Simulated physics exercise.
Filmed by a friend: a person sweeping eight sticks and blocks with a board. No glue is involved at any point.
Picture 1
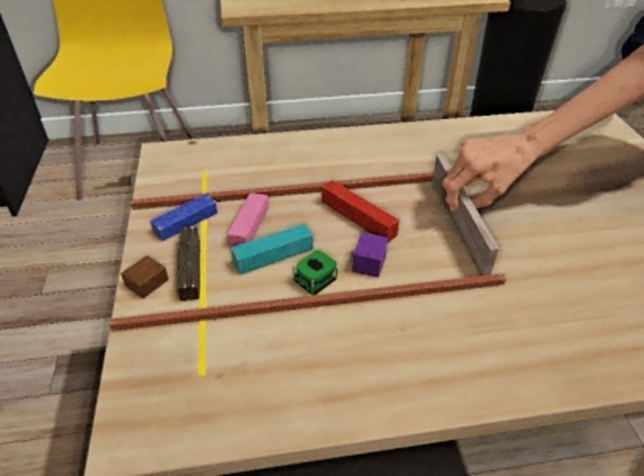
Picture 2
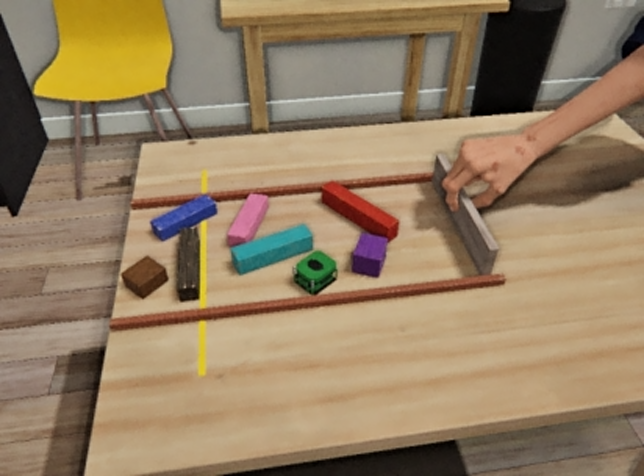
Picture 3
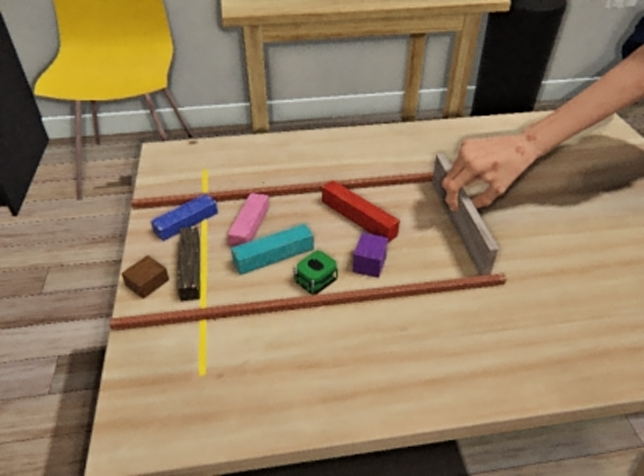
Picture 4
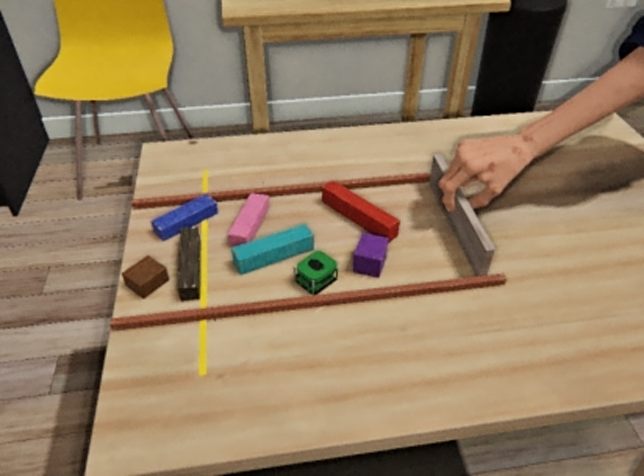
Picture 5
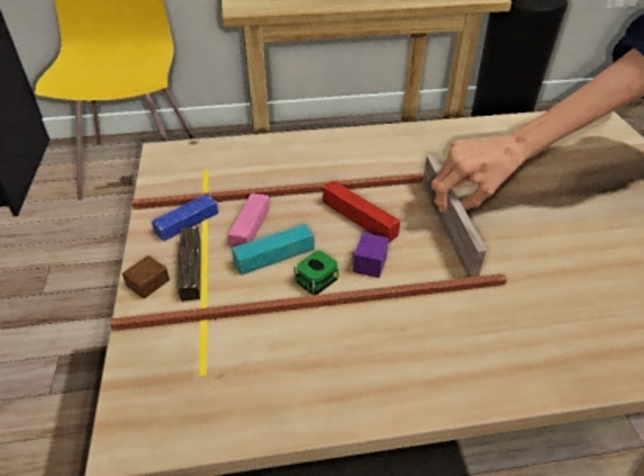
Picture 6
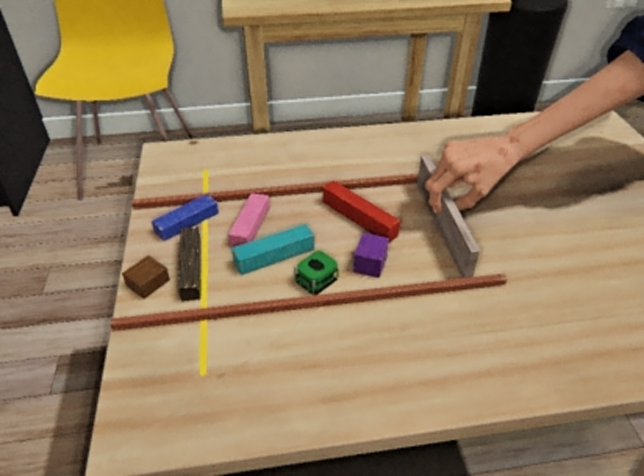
The footage shows a hand holding a gray board upright at the right of several colored blocks and bars between two reddish rods on a wooden table, then sliding it slightly left while the blocks stay still.
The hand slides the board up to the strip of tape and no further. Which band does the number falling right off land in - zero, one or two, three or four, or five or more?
I predict the tally of drops will be under three but above nought.
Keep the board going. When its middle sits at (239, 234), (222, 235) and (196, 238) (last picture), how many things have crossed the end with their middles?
The counts are 1, 2 and 2, in that order.
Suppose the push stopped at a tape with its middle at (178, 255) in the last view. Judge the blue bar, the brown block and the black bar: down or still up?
OK, so the blue bar comes off, the brown block comes off, and the black bar? It comes off.
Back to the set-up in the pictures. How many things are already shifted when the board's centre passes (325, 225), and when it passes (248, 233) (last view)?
Counting first: 4, next 8.
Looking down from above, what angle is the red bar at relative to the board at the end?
It is near 0° out of line.
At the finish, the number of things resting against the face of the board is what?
The answer is 2.
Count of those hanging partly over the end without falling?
Answer: 2.
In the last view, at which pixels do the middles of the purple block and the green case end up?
Answer: First (188, 279), after that (155, 290).
A little later, none off yet; brown block at rest near (146, 277); blue bar at rest near (186, 217); black bar at rest near (190, 262).
Next, none off yet; brown block on its side near (101, 304); blue bar shifted a little near (170, 219); black bar shifted about its own width near (129, 276).
When it is over, the number that fall off is one or two; down, black bar and brown block.
